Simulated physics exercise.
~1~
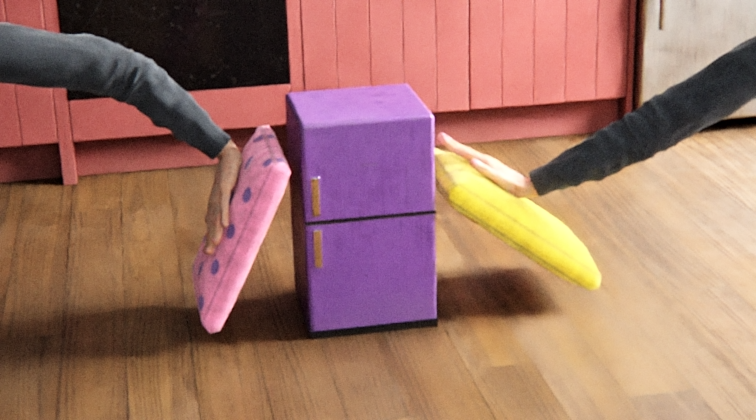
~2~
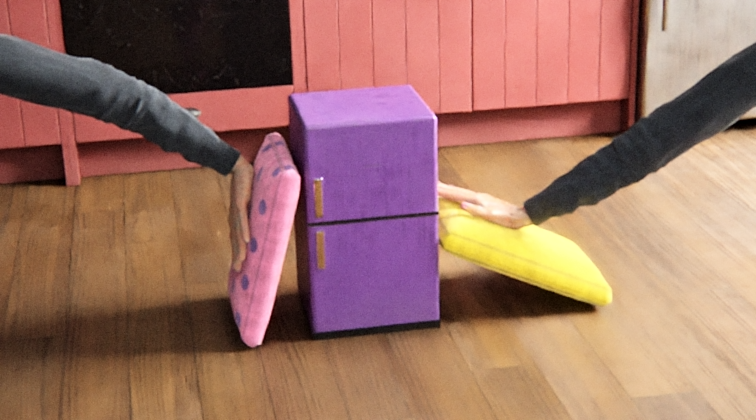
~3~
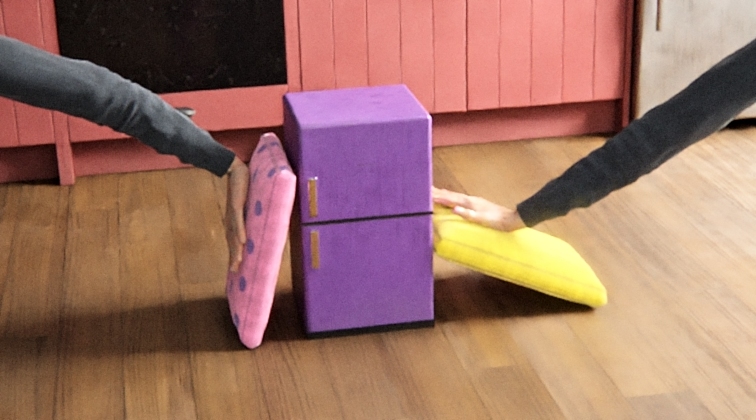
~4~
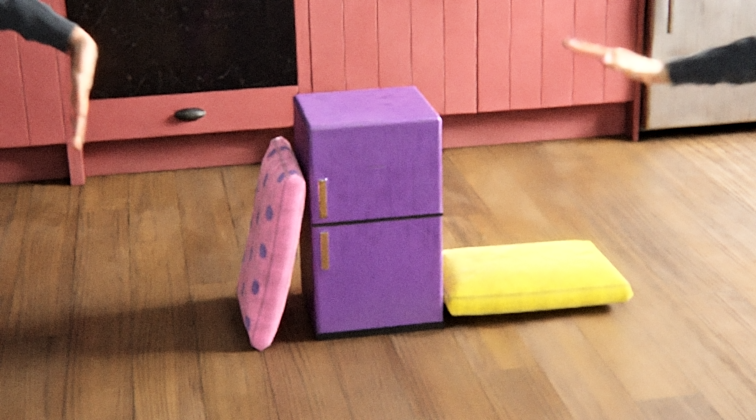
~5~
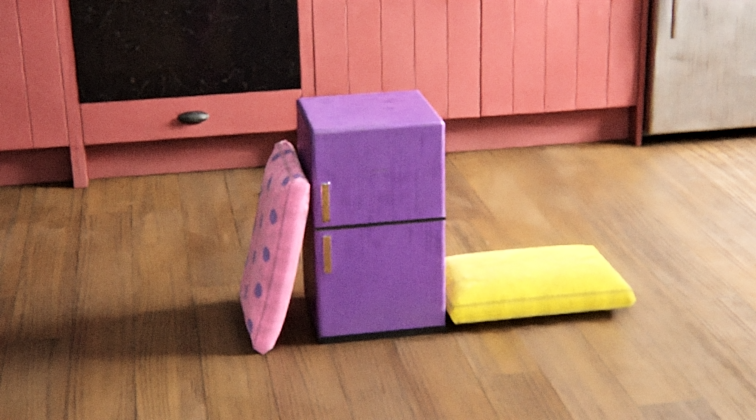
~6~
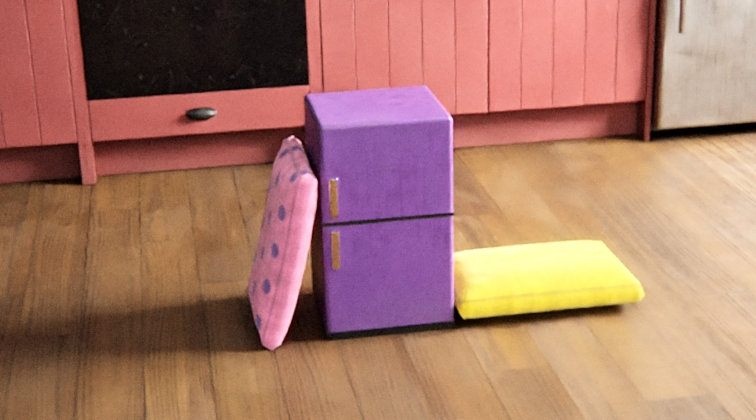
Two hands propping pink and yellow pillows against a purple fridge, then letting go, the pink staying upright, the yellow dropping flat.
